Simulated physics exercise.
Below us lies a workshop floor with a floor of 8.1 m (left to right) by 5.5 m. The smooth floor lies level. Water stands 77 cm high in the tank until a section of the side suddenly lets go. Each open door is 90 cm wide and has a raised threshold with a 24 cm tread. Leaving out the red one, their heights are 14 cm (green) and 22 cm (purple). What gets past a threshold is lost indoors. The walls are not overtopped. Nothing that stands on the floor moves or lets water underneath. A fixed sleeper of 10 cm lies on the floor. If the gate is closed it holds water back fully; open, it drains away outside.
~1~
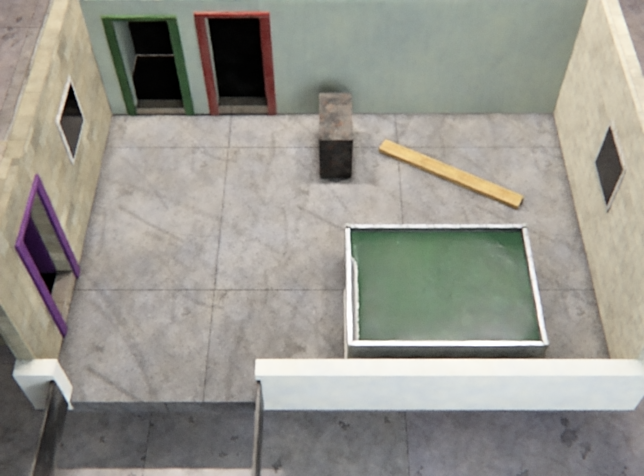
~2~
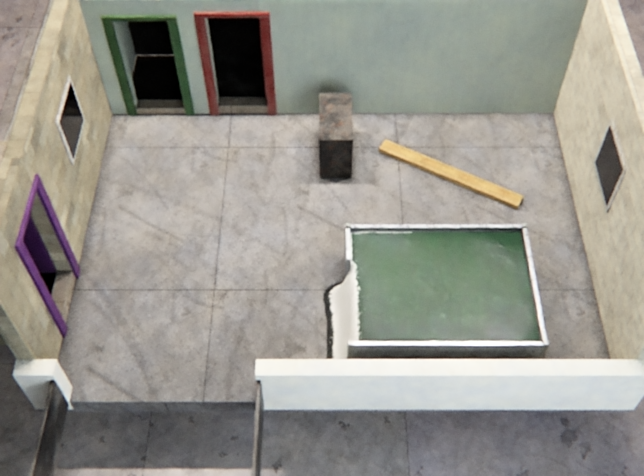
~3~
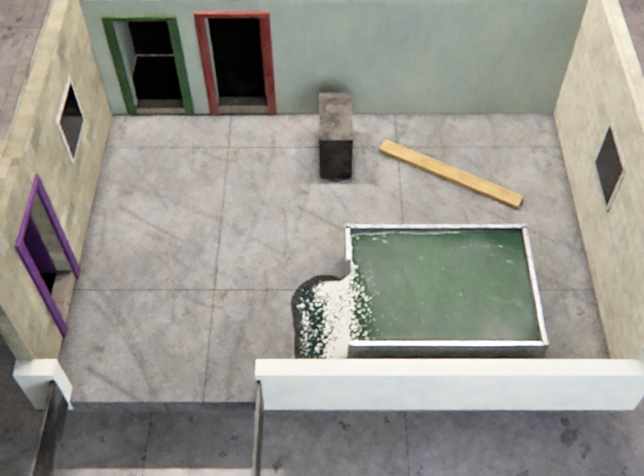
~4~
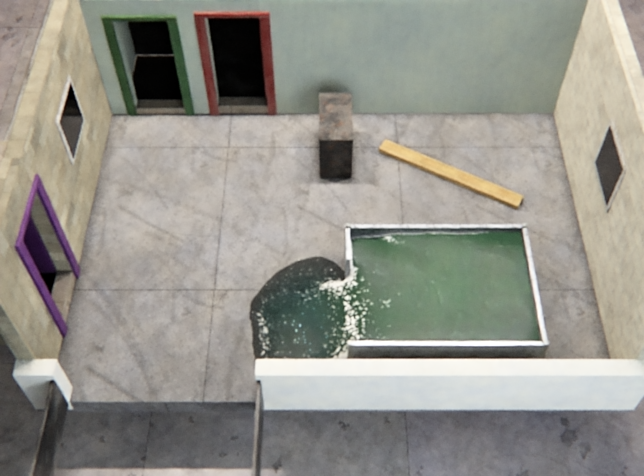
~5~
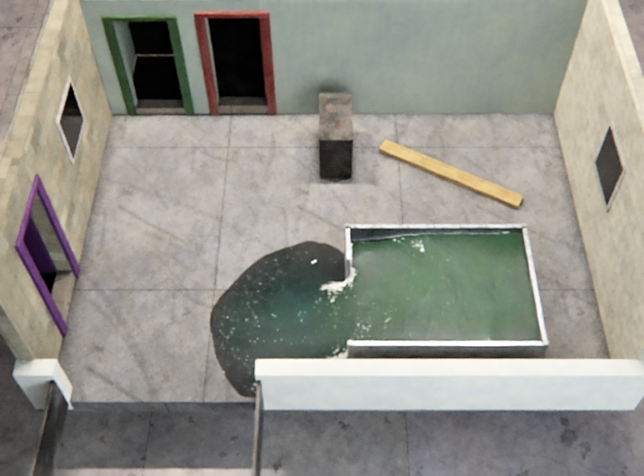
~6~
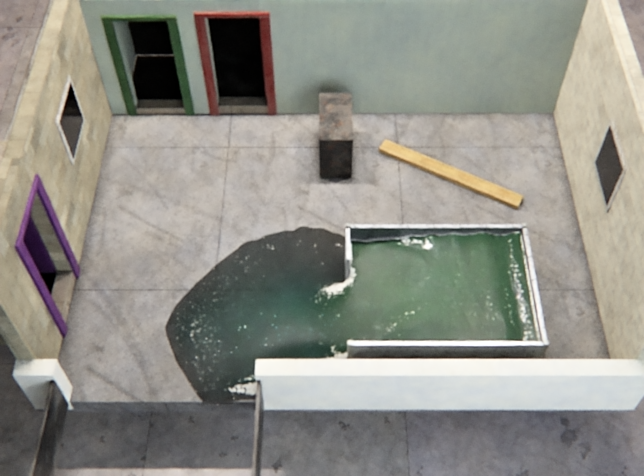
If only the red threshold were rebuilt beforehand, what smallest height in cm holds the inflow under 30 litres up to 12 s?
About 7 cm.
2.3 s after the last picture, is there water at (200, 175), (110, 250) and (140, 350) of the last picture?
In that order: Flooded, flooded, wet.
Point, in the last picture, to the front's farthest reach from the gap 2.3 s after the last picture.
At about (112, 117).
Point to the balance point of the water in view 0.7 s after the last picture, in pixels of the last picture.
At about (373, 316).
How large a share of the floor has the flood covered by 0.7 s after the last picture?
Some 35 per cent of it.
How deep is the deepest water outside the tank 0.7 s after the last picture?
Roughly 42 cm.
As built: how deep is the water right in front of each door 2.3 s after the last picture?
Depths in cm: Green 0, red 0, purple 35.
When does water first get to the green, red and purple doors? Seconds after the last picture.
Green 2.6 s, red 3.2 s, purple 0.5 s.
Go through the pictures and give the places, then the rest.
In the first frame, still water, 77 cm deep, in the tank at (441, 285); the red door at (239, 72) is dry.
In the second frame, the gap is at (350, 321), the front 0.3 m out at (329, 301); the back of the tank holds 77 cm.
In the third frame, water pours out at (350, 321) and has run 0.8 m, to (297, 311); about 13 cm deep outside, 77 cm at the back.
In the fourth frame, the gap is at (350, 322), the front 1.4 m out at (257, 325); the back of the tank holds 77 cm.
In the fifth frame, the gap is at (350, 322), the front 2.0 m out at (217, 328); the back of the tank holds 77 cm.
In the sixth frame, the front is at (173, 332), 2.7 m from the gap at (350, 322); 5.8 m2 of floor is wet, 71 cm left at the back; 2.9 m in a straight line remain to the red door at (239, 72).
Then, 0.7 s after the last picture water covers 35 % of the floor, deepest (42 cm) near (341, 342); it has not reached the red door.
Then, 2.3 s after the last picture water covers 40 % of the floor, deepest (36 cm) near (74, 291); it has not reached the red door.
Then, 11.3 s after the last picture water covers 95 % of the floor, deepest (10 cm) near (308, 146); 9 cm at the red door, 0 litres in over its 20 cm threshold.
At the red door as built, the water peaked near 13 cm, 4.1 s after the last picture.
Run again over the same 12 s with other heights there, 46 litres in over 6 cm, 15 litres over 8.5 cm. The limit of 30 litres is kept from about 7 cm up.
